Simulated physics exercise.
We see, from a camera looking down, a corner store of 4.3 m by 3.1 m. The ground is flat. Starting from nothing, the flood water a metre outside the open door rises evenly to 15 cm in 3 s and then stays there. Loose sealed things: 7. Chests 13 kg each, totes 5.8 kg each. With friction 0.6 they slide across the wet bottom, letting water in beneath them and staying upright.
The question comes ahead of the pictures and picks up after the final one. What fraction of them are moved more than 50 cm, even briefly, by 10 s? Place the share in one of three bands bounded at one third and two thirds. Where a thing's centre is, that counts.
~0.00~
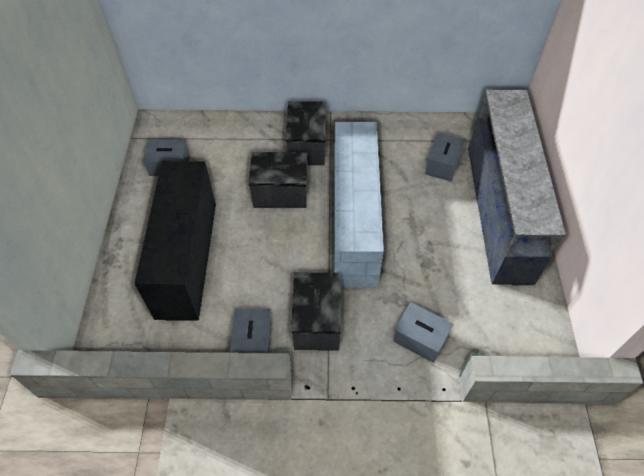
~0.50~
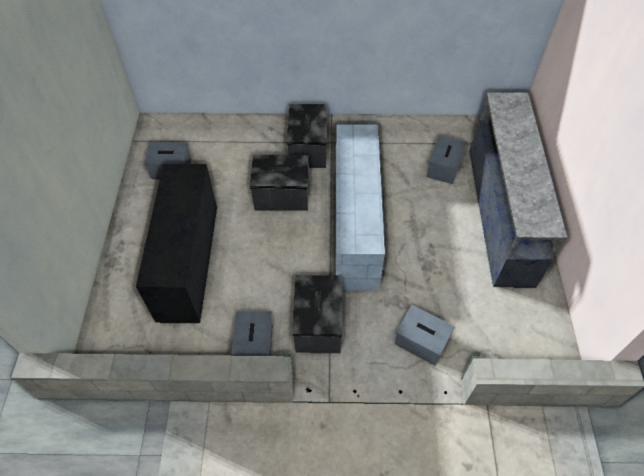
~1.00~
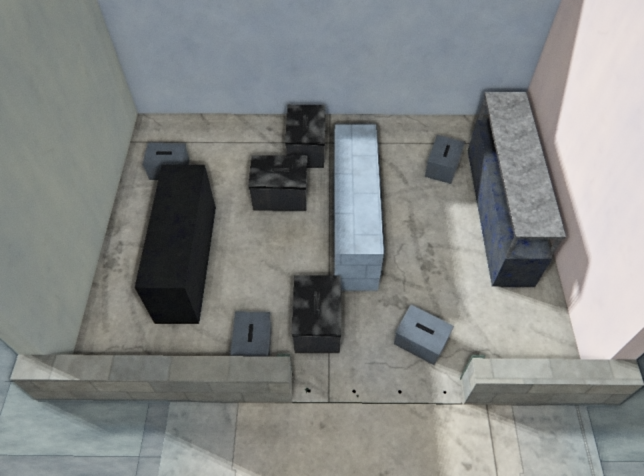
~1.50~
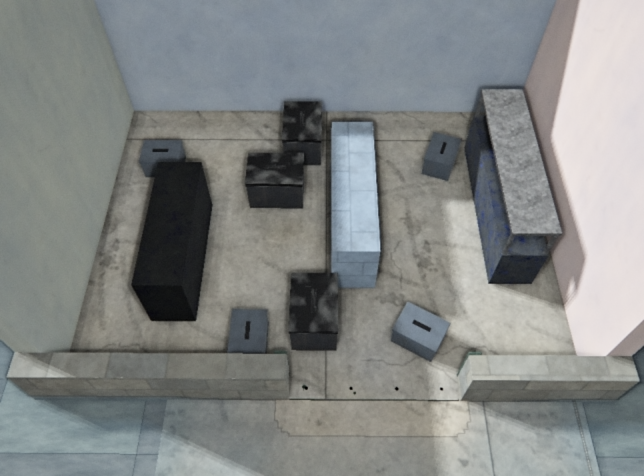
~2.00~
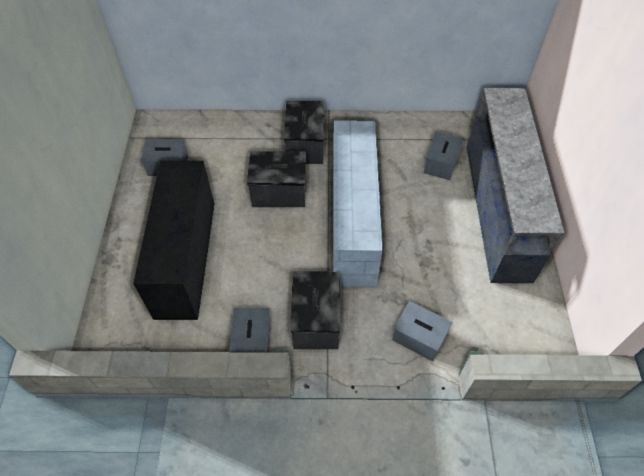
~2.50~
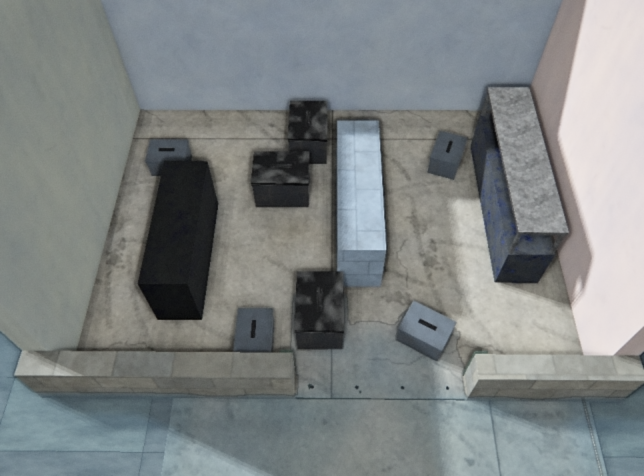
It goes in the band two thirds or more.
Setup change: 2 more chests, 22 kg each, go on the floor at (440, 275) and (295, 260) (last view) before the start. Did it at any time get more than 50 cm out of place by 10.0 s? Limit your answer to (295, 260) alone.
Below the mark.
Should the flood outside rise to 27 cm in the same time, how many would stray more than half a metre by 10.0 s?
I count 7 of them in that case.
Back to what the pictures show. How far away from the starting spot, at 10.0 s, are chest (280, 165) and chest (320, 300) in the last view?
Respectively 100 and 80 cm.
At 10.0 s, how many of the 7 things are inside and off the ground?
At that point I count 6.
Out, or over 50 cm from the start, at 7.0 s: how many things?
It comes to 4.
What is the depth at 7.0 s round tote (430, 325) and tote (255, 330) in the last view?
About 7 and 3 cm.
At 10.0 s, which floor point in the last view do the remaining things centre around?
Near (240, 187).
After 3.5 s 0 of 7 are over 50 cm from their spots; 0 afloat.
After 4.5 s 2 of 7 are over 50 cm from their spots; 0 afloat.
After 7.0 s 4 of 7 are over 50 cm from their spots; 3 afloat.
After 10.0 s 6 of 7 are over 50 cm from their spots, and 6 have been at some point; 6 afloat.
